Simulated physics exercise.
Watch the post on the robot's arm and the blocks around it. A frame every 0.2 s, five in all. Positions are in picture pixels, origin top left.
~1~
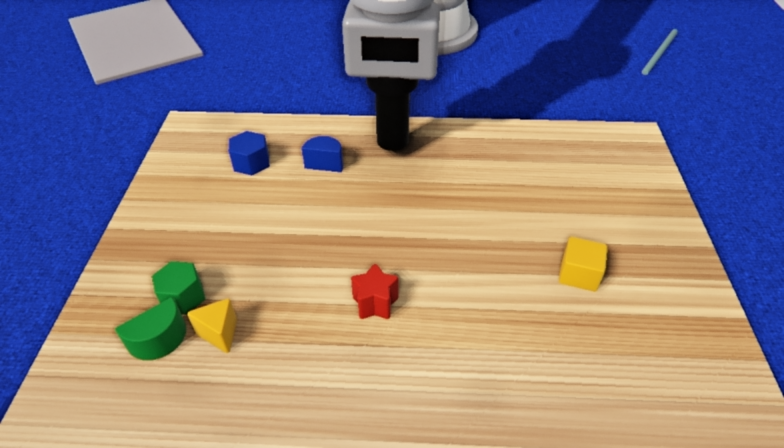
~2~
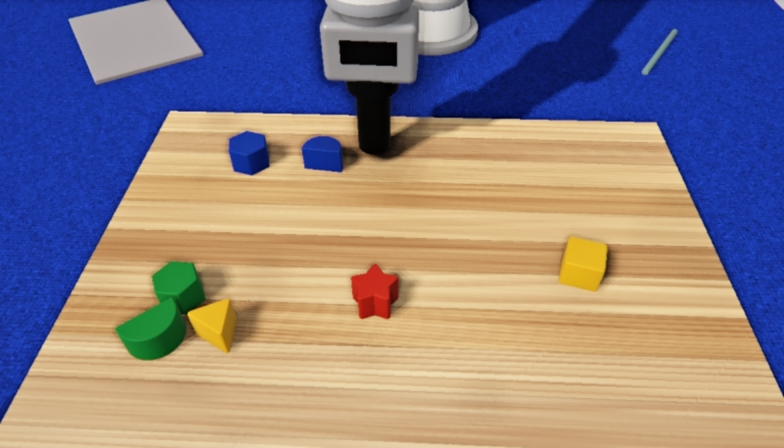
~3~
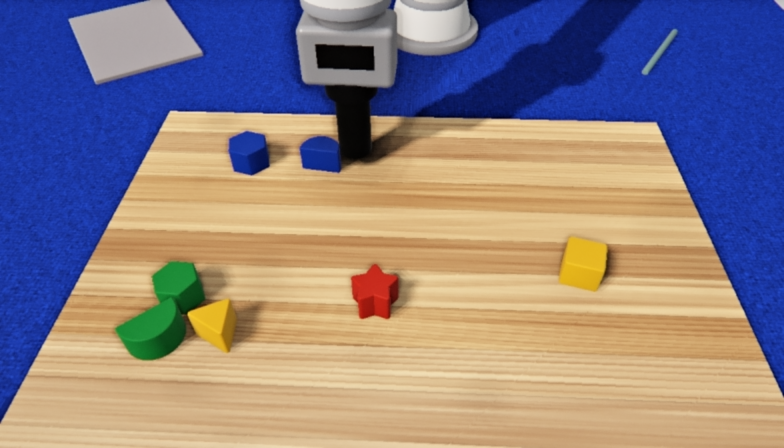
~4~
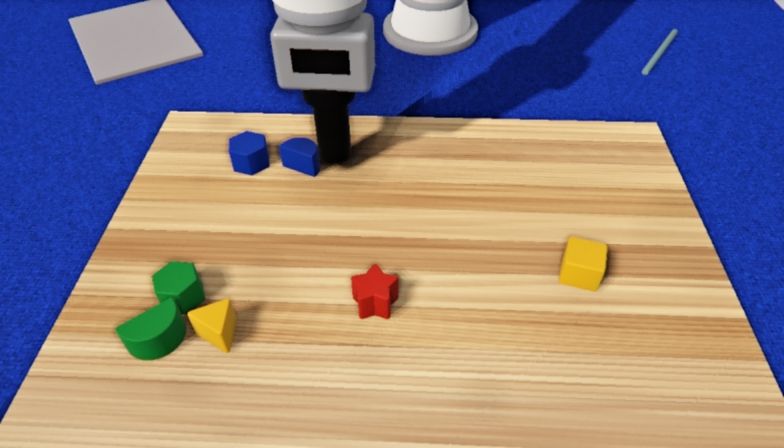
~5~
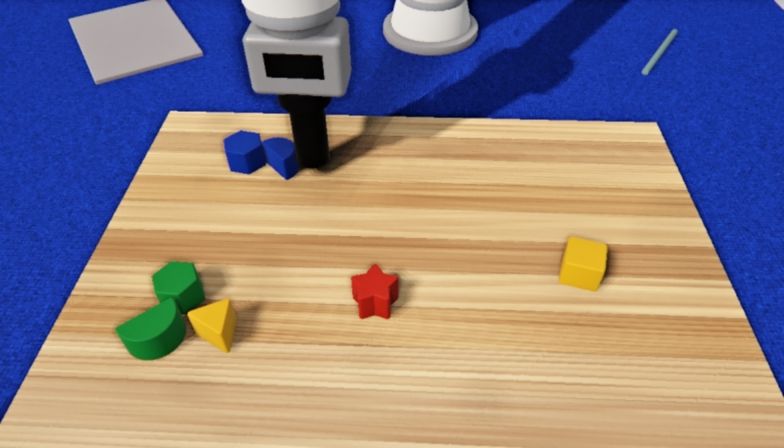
The footage shows a robot arm's black post moving left along the far edge of a wooden board, pushing and turning a blue half-round block leftward against a blue six-sided block, which shifts slightly, while the other blocks stay still.
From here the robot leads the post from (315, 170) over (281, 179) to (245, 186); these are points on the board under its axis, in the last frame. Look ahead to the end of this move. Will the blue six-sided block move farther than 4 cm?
That would be a no.
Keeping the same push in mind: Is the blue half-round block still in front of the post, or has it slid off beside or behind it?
Slid away.
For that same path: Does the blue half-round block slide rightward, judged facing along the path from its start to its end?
Yes.
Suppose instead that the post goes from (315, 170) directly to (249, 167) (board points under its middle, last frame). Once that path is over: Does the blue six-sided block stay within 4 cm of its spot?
Answer: No.
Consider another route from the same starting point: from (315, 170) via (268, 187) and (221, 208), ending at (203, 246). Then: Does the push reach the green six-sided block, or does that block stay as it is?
The green six-sided block will stay where it stands.
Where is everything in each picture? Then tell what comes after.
In the first picture, lower end of the post (393, 141), tops of blocks, blue six-sided block (247, 142), blue half-round block (323, 143).
In the second picture, post (375, 145), blocks as before.
In the third picture, post (356, 149), blocks as before.
In the fourth picture, post (335, 154), blue half-round block (301, 145).
In the fifth picture, post (313, 158), blue six-sided block (242, 141), blue half-round block (281, 146).
The first path, step by step. Halfway along, post (278, 168); blue six-sided block (233, 138); blue half-round block (258, 144), turned 75° clockwise.
At the end, post (243, 175); blue six-sided block (220, 133), turned 20° clockwise; blue half-round block (230, 148), turned 110° clockwise.
